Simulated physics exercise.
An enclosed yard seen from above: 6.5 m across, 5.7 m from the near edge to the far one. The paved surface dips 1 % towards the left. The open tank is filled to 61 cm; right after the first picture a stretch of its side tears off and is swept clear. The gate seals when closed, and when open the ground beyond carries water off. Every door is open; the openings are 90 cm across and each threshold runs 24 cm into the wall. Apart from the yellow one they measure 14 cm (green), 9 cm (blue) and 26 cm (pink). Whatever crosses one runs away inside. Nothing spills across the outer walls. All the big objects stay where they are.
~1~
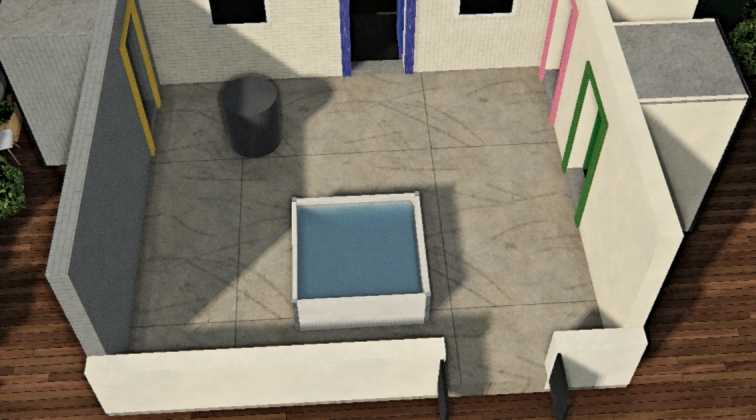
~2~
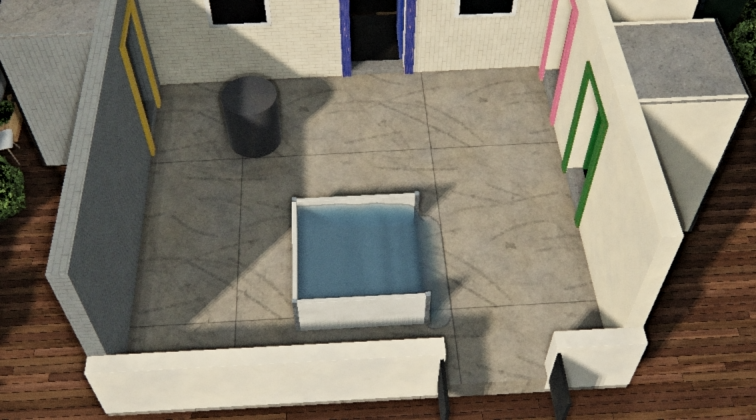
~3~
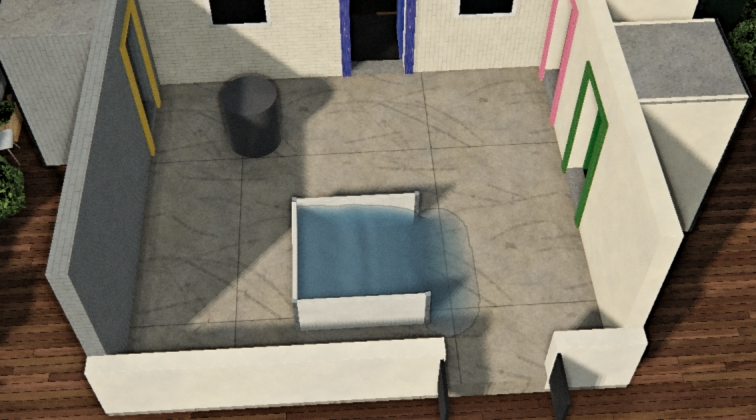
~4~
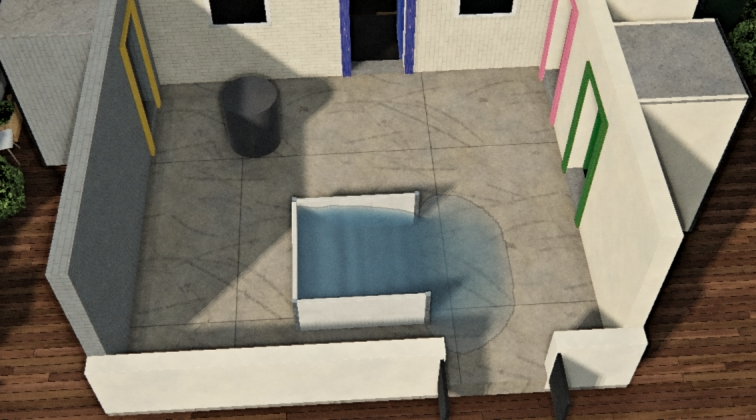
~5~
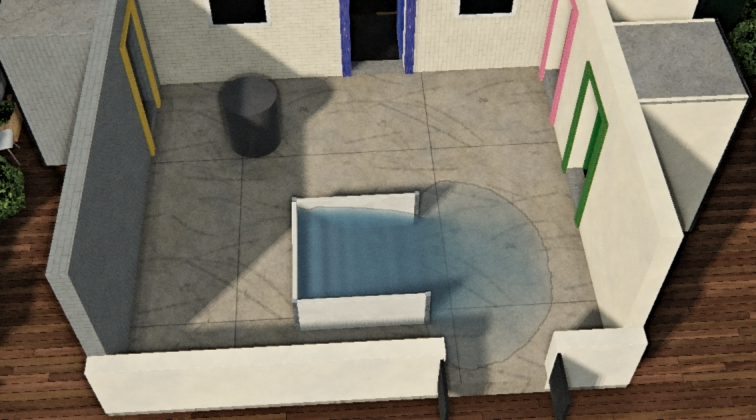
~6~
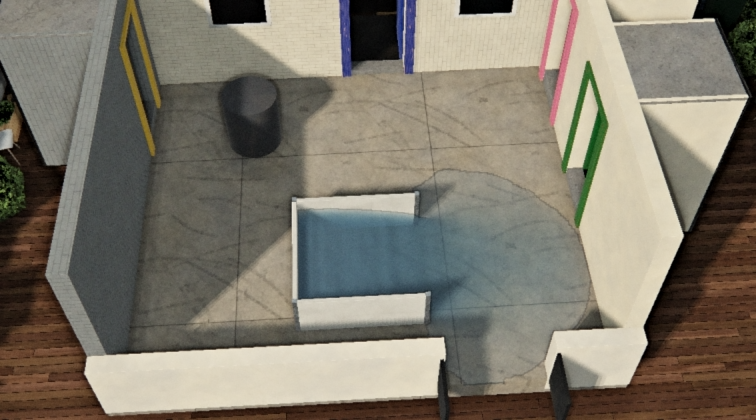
In a walled yard, an open tank loses its right side and water spreads rightward across the paving.
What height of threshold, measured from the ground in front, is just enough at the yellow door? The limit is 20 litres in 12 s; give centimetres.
It would have to be roughly 7.5 cm high.
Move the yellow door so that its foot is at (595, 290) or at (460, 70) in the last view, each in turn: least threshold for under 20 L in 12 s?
Roughly 25 and 10.0 cm.
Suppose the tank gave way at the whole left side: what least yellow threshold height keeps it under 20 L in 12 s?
Some 12.5 cm.
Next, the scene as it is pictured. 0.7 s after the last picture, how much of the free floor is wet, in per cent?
Near 25 per cent is wet.
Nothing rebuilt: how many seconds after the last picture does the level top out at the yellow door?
Near 6.5 s.
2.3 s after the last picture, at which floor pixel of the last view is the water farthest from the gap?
Near (540, 70).
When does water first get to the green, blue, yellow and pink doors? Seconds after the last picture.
Arrival: Green 0.2 s, blue 2.8 s, yellow 5.0 s, pink 1.2 s.
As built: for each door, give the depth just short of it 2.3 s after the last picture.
In cm: Green 17, blue 0, yellow 0, pink 7.
Then, 0.7 s after the last picture water covers 25 % of the floor, deepest (35 cm) near (611, 358); it has not reached the yellow door.
Then, 2.3 s after the last picture water covers 35 % of the floor, deepest (24 cm) near (540, 70); it has not reached the yellow door.
Then, 11.3 s after the last picture water covers 90 % of the floor, deepest (10 cm) near (138, 386); 7 cm at the yellow door, 0 litres in over its 19 cm threshold.
At the yellow door as built, the water peaked near 11 cm, 6.3 s after the last picture.
Run again over the same 12 s with other heights there, 27 litres in over 7 cm, 6 litres over 9.5 cm. The limit of 20 litres is kept from about 7.5 cm up.
